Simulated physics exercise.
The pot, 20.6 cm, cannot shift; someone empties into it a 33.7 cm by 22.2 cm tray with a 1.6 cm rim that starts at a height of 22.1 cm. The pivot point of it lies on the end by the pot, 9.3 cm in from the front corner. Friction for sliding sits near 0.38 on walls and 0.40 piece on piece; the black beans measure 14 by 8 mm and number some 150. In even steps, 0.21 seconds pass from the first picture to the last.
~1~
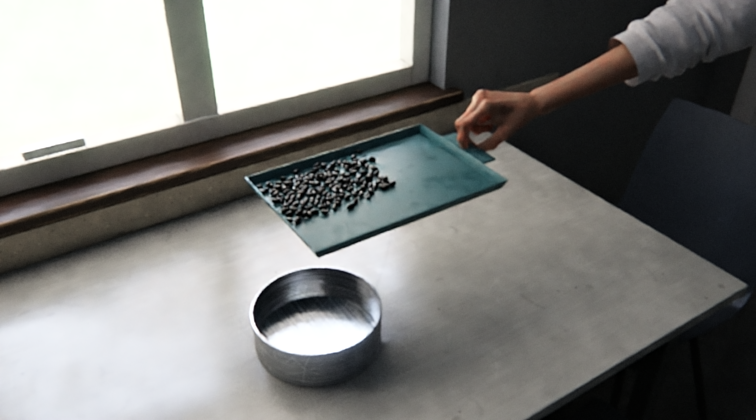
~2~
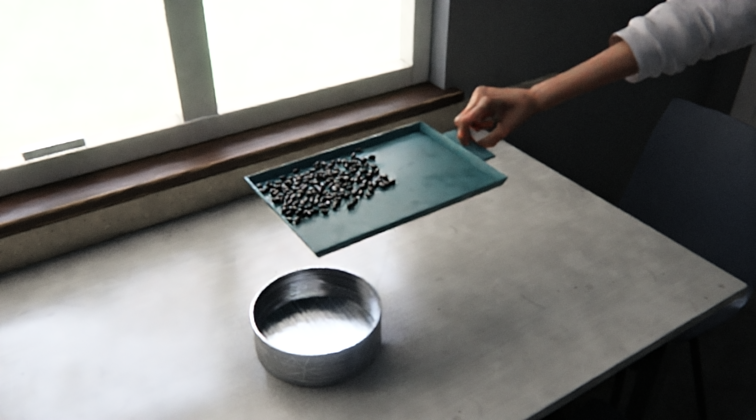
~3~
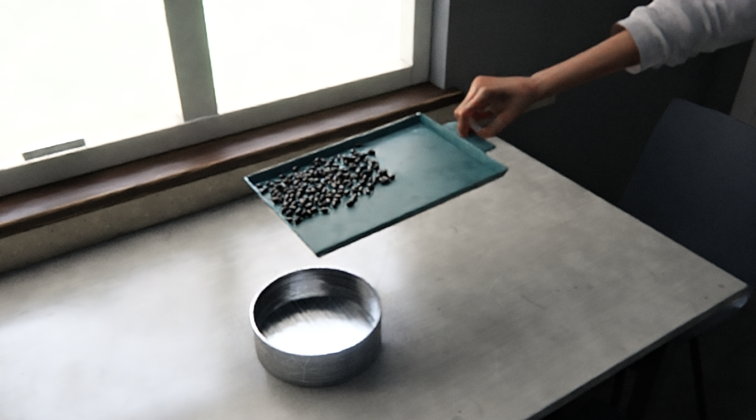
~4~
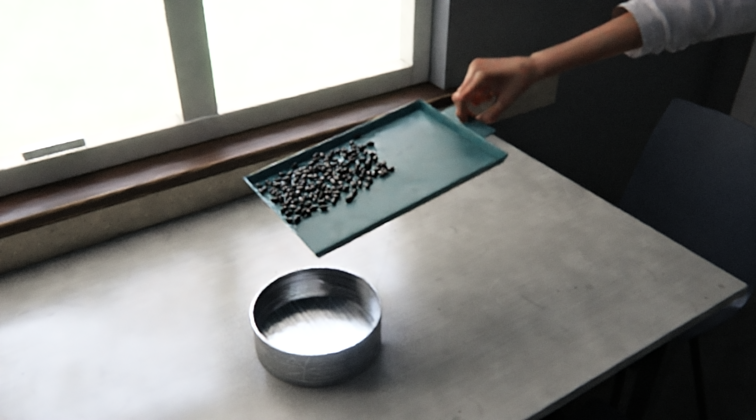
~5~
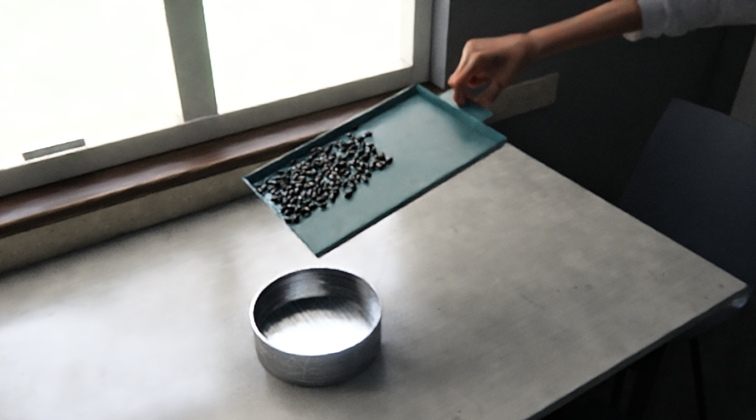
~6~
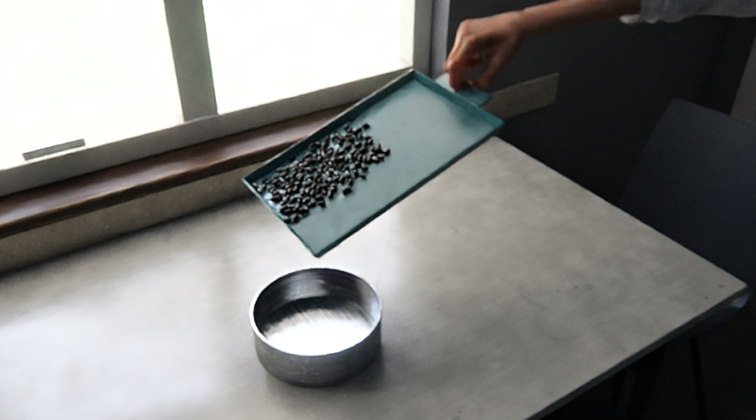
A hand lifts one end of a teal tray of black beans, tilting it steadily.
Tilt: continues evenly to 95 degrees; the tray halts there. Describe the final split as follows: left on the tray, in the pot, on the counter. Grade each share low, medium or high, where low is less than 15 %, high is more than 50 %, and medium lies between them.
Shares - tray: Low, pot: Medium, counter: High.
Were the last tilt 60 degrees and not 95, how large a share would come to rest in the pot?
Then about 15 per cent.
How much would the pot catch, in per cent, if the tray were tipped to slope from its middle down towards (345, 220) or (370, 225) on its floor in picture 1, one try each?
Near 60 and 80 per cent, in that order.
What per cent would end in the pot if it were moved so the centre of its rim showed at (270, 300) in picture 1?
Roughly 80 percent would end up there.
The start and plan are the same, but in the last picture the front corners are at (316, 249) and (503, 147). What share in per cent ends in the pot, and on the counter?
Split: Pot = 45, counter = 55.
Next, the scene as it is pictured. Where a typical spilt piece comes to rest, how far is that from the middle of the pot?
20 cm.
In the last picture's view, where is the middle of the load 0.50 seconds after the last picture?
Look near (260, 225) in the last picture.
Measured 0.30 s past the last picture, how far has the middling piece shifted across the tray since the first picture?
Displacement on the tray: Roughly 6 cm.
Then, 0.30 s after the last picture, tilt 56 degrees; the tray holds 100 %, the pot 0 %.
Then, 0.50 s after the last picture, tilt 82 degrees; the tray holds 50 %, the pot 0 %.
Then, 0.82 s after the last picture, tilt 95 degrees; the tray holds 0 %, the pot 35 %.
In the end, tray 0 %, pot 35 %, counter 65 %.
